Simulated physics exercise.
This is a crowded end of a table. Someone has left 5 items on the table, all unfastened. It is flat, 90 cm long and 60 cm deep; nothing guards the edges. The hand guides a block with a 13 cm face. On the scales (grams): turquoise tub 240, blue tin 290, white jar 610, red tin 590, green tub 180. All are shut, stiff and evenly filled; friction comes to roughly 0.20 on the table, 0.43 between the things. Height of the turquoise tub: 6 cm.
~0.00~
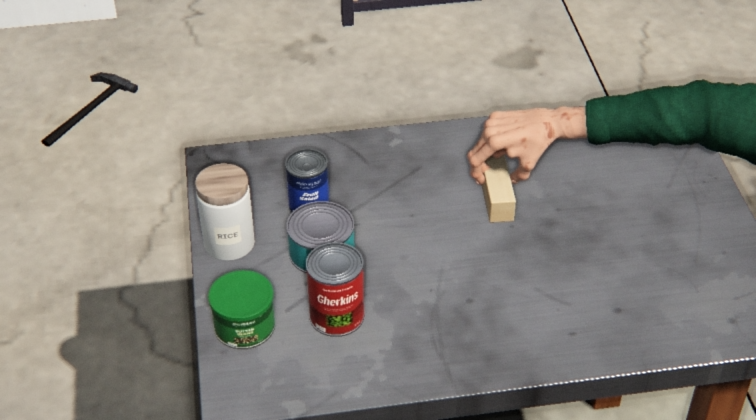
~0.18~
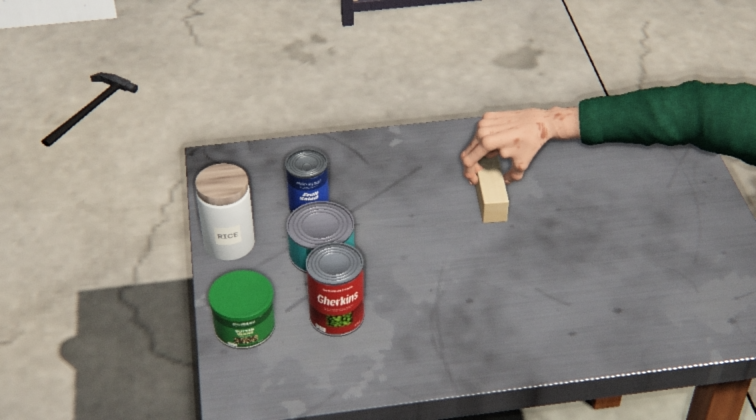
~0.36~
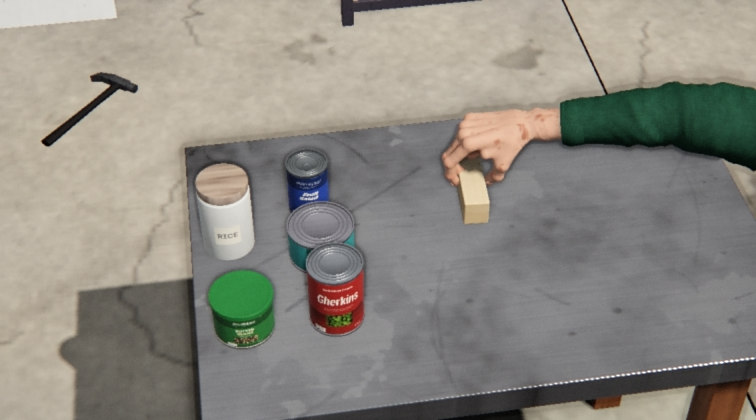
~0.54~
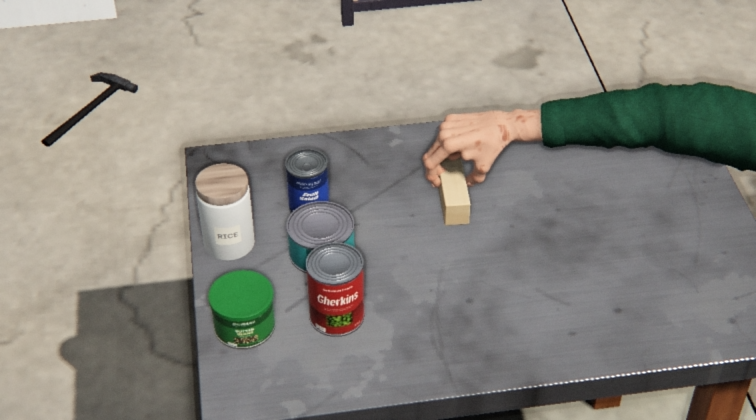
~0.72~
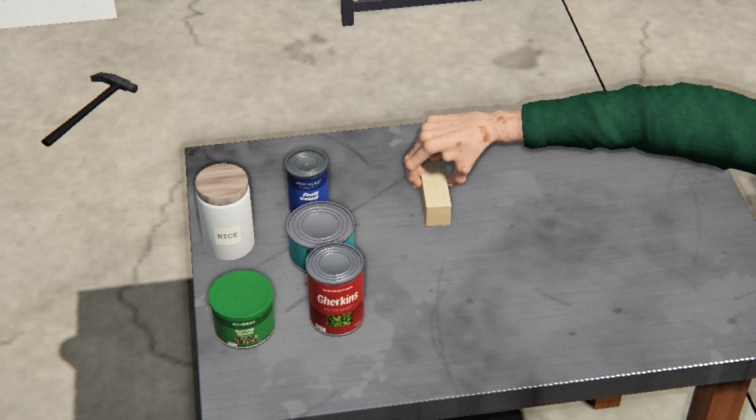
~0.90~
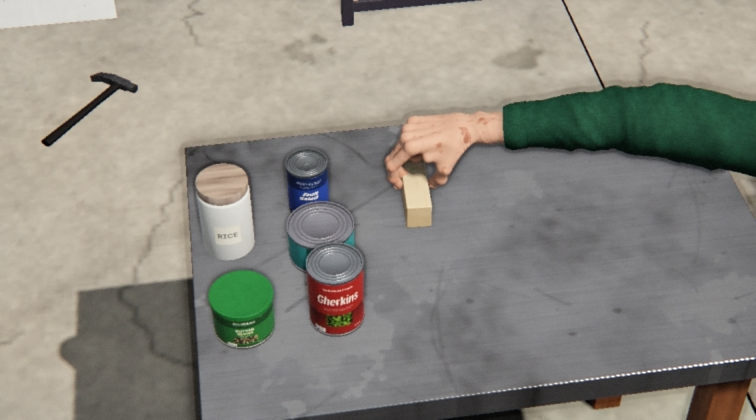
A hand slides a pale block left across the table toward five closed containers.
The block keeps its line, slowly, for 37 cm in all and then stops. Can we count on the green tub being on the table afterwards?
The green tub is still on the table.
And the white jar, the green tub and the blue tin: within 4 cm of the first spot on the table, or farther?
The white jar holds its spot; the green tub holds its spot; the blue tin ends elsewhere.
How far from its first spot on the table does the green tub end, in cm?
Some 0 cm.
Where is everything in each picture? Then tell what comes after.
In the first frame, 0 cm of push; green tub (243, 310); turquoise tub (321, 238).
In the second frame, 1 cm of push; white jar (225, 213); red tin (336, 290).
In the third frame, 4 cm of push; turquoise tub (321, 238); blue tin (308, 185).
In the fourth frame, 7 cm of push; white jar (225, 213); red tin (336, 290).
In the fifth frame, 10 cm of push; turquoise tub (321, 238); blue tin (308, 185).
In the sixth frame, 13 cm of push; green tub (243, 310); white jar (225, 213).
After 1.60 s, 25 cm of push.
After 1.90 s, 30 cm of push; blue tin slid 5 cm; turquoise tub slid 2 cm.
After 2.20 s, 35 cm of push; blue tin slid 10 cm; turquoise tub slid 2 cm.
At rest (2.7 s), not toppled but over 4 cm from the start, blue tin; the other 4 in place, give or take 4 cm. Seen from the same camera at the end, green tub near (243, 310).
